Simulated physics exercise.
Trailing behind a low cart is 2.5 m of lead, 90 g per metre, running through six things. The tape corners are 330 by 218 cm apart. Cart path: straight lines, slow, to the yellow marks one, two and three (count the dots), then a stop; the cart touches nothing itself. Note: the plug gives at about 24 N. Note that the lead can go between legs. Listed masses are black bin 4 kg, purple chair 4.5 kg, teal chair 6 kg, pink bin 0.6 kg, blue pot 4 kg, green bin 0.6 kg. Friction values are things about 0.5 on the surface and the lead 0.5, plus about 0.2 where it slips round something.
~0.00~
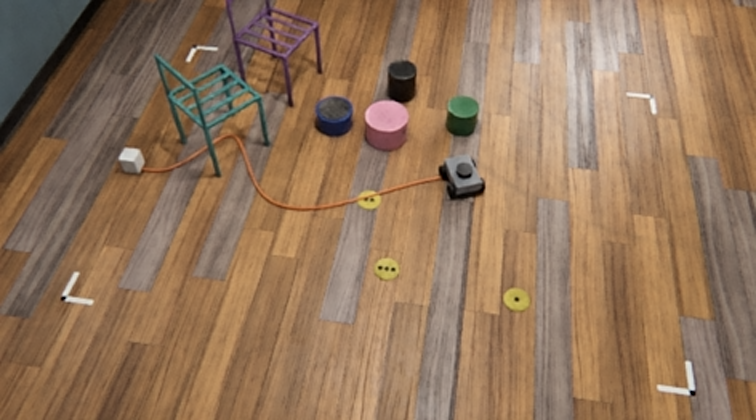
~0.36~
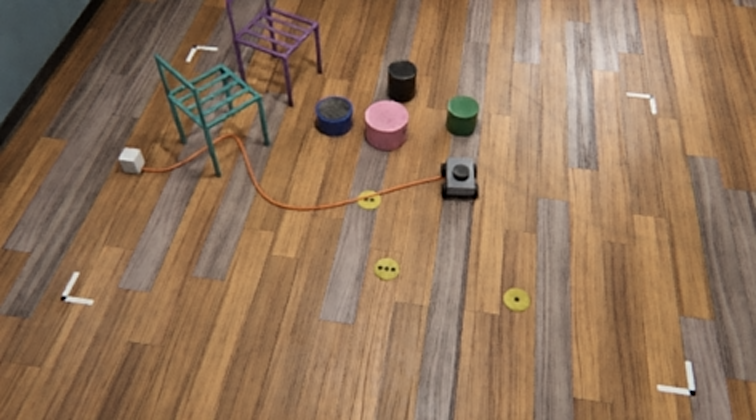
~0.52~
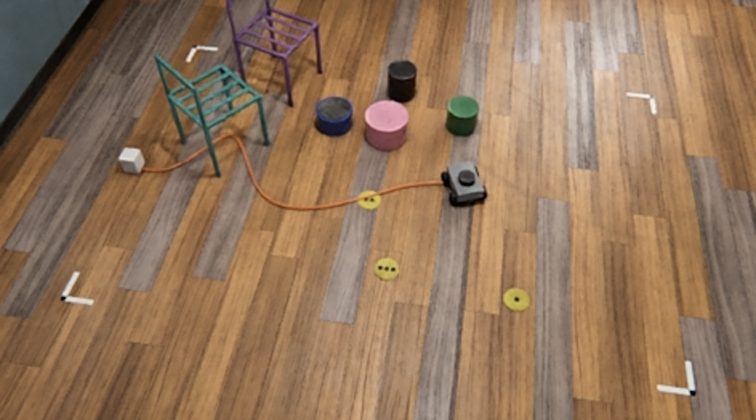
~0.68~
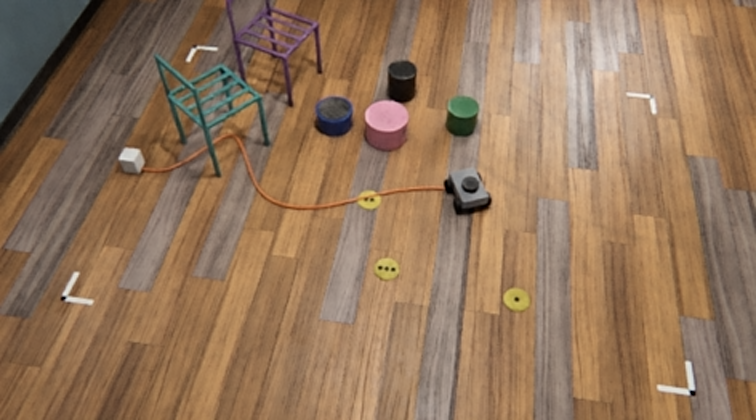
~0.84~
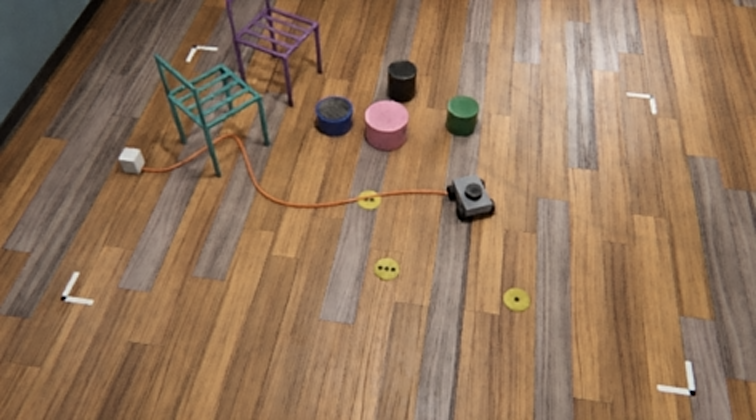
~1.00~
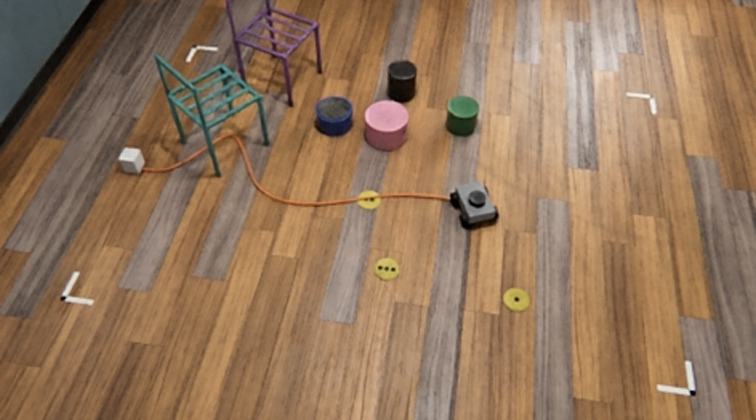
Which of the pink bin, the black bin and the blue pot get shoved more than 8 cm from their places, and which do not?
Outcome: The pink bin is not shoved, the black bin is not shoved, the blue pot is not shoved.
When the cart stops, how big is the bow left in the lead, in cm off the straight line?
Roughly 30 centimetres.
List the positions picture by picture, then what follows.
In the first frame, shows, pink bin (387, 116); black bin (402, 69); blue pot (334, 108); marks (517, 300) (369, 200) (387, 269); lead runs through (263, 195) (337, 204) (416, 183); cart (458, 176).
In the second frame, shows, lead runs through (263, 195) (416, 183); cart (458, 177).
In the third frame, shows, lead runs through (263, 195) (417, 185); cart (461, 182).
In the fourth frame, shows, lead runs through (264, 195) (420, 188); cart (464, 189).
In the fifth frame, shows, lead runs through (265, 194) (423, 192); cart (467, 196).
In the sixth frame, shows, pink bin (387, 116); black bin (402, 69); blue pot (334, 108); lead runs through (266, 193) (342, 202) (426, 196); cart (471, 203).
After 2.7 s, cart at (508, 282), lead slack at the fixed end; nothing else has moved.
After 4.3 s, cart at (447, 251), lead slack at the fixed end; nothing else has moved.
After 6.0 s, cart at (369, 199), lead slack at the fixed end; nothing else has moved.
After 7.7 s, cart at (387, 267), lead slack at the fixed end; nothing else has moved.
After 8.1 s, cart at (387, 267), lead slack at the fixed end; pink bin 0 cm off its start at (387, 116), blue pot 0 cm off its start at (334, 108), black bin 0 cm off its start at (402, 69).
